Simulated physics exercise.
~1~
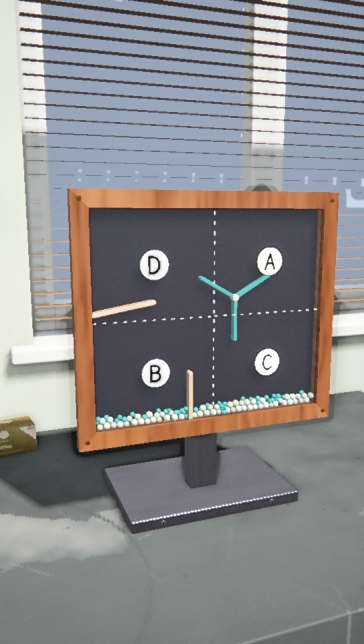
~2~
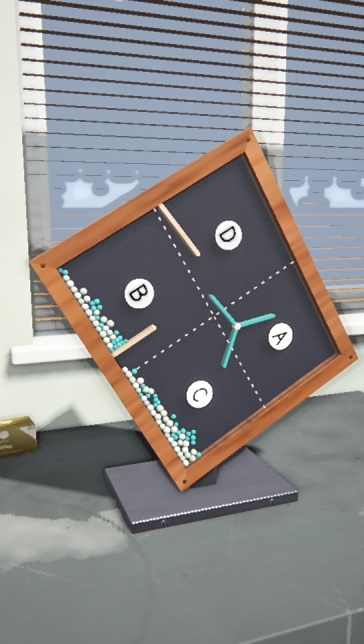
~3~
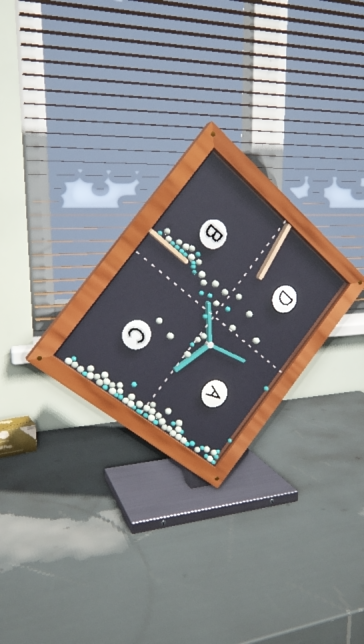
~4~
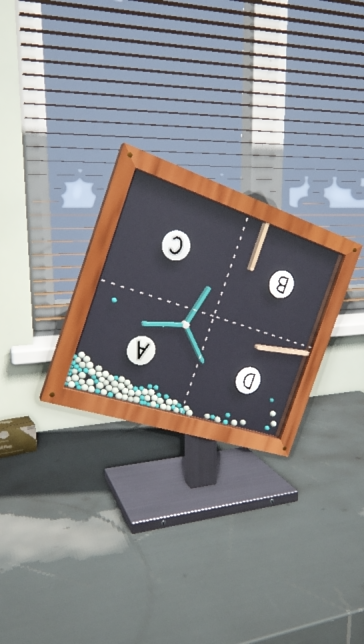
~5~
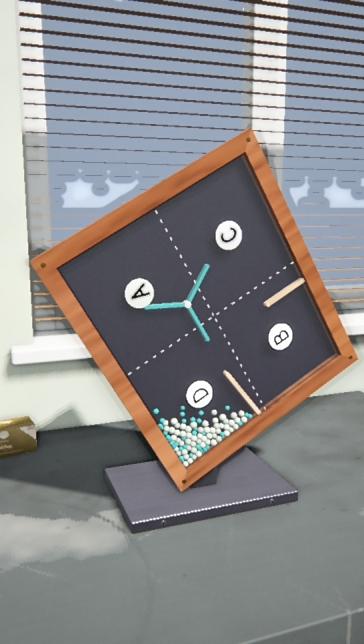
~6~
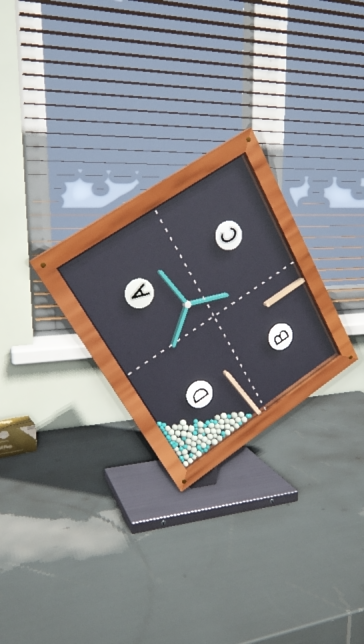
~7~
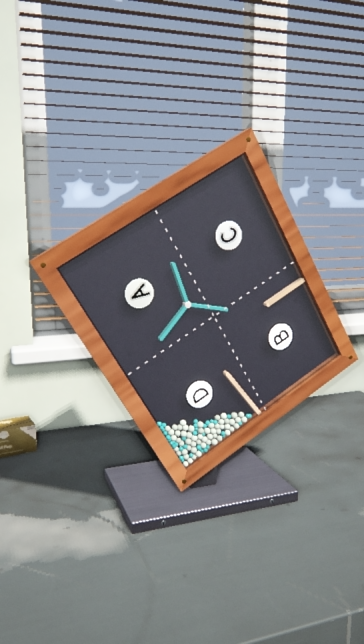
A wood-framed box on a stand turned clockwise well past upside down, sending its small white and turquoise balls tumbling past a three-armed turquoise spinner, then stopped tilted, with all the balls piled in the bottom corner of the quarter marked D.
